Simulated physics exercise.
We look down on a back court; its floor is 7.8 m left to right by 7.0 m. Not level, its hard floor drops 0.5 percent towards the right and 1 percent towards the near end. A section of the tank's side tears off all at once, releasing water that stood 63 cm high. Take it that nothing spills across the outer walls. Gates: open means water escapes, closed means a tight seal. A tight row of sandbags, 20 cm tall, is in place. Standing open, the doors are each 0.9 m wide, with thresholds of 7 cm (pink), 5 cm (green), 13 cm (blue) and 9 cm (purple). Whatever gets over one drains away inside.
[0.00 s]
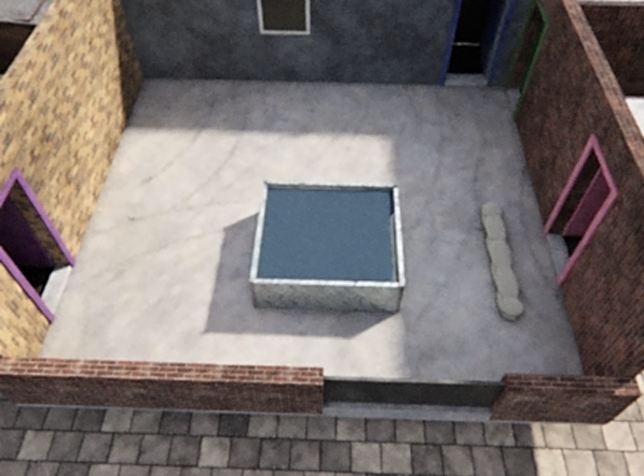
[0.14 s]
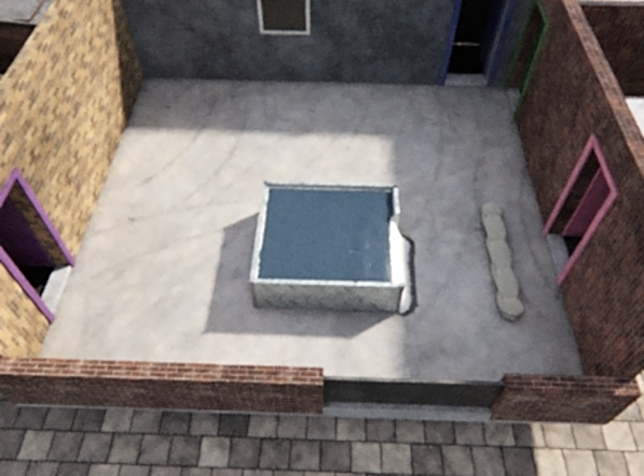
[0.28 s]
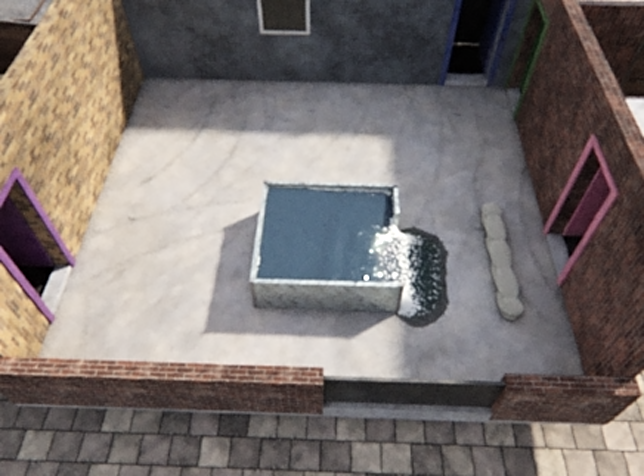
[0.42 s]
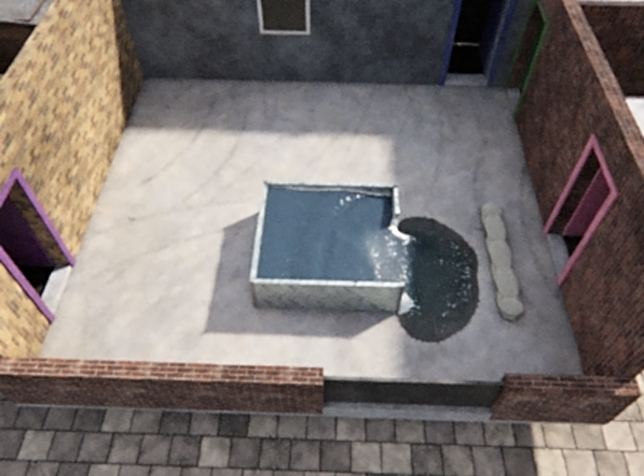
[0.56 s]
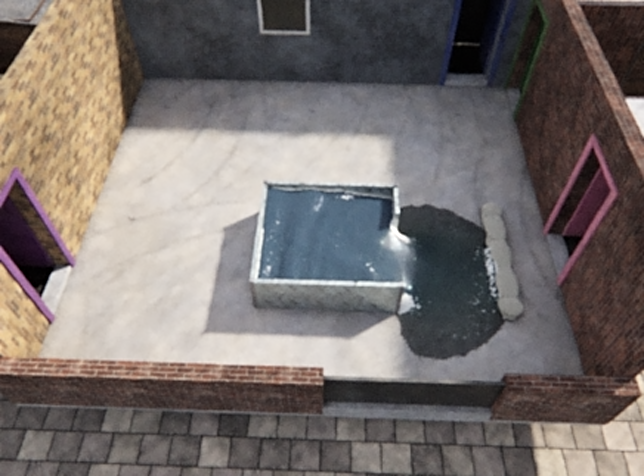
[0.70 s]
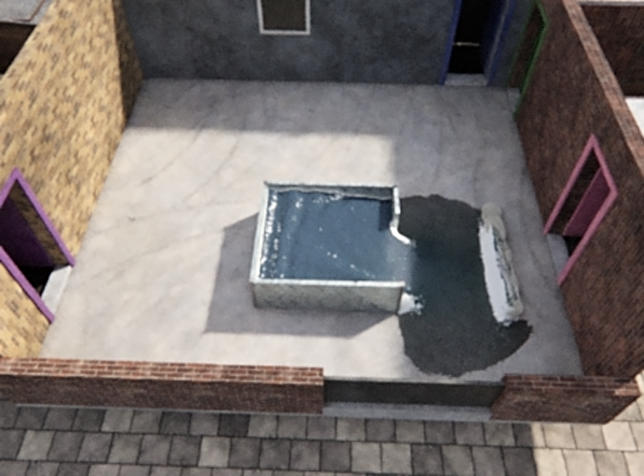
A square, pale stone-walled tank of dark blue water stands in the middle of a grey-floored court, seen from high above by a still camera. Around it are a tan brick wall with a purple-framed doorway at left, a red-brown one with a pink-framed doorway at right, and a low knobbly barrier. The tank's right side breaks open, and water gushes out, spreads darkly rightward, froths against the barrier and creeps nearer the front.
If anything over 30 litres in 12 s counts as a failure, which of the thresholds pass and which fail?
The pink door fails. The green door fails. The blue door passes. The purple door passes.
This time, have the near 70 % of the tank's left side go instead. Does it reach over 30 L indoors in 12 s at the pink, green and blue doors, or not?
Log - pink: Threshold not reached, green: Threshold not reached, blue: Threshold not reached.
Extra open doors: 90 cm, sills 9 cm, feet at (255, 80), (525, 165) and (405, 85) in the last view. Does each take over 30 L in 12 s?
Note, doorways in listed order: Stays short, stays short, stays short.
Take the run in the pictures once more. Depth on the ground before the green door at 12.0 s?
About 6.0 cm.
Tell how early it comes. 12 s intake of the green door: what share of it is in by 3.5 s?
It comes to about 0 per cent.
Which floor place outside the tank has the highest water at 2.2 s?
That would be near pixel (532, 398).
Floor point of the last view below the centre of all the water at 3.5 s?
Around (432, 265) in the last picture.
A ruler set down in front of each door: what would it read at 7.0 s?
Pink 10 cm, green 13 cm, blue 11 cm, purple 6 cm.
After 1.4 s water covers 15 % of the floor and is deepest (40 cm) near (585, 399); pink door 10 cm at the sill, 0 L in, green door not reached, blue door not reached, purple door not reached.
After 2.2 s water covers 25 % of the floor and is deepest (42 cm) near (532, 398); pink door 15 cm at the sill, 18 L in, green door not reached, blue door not reached, purple door not reached.
After 3.5 s water covers 40 % of the floor and is deepest (28 cm) near (493, 396); pink door 16 cm at the sill, 50 L in, green door 5 cm at the sill, 0 L in, blue door 9 cm at the sill, 0 L in, purple door not reached.
After 7.0 s water covers 65 % of the floor and is deepest (16 cm) near (585, 399); pink door 10 cm at the sill, 93 L in, green door 13 cm at the sill, 46 L in, blue door 11 cm at the sill, 2 L in, purple door 6 cm at the sill, 0 L in.
After 12.0 s water covers 95 % of the floor and is deepest (9 cm) near (559, 399); pink door 6 cm at the sill, 105 L in, green door 6 cm at the sill, 98 L in, blue door 5 cm at the sill, 2 L in, purple door 4 cm at the sill, 0 L in.
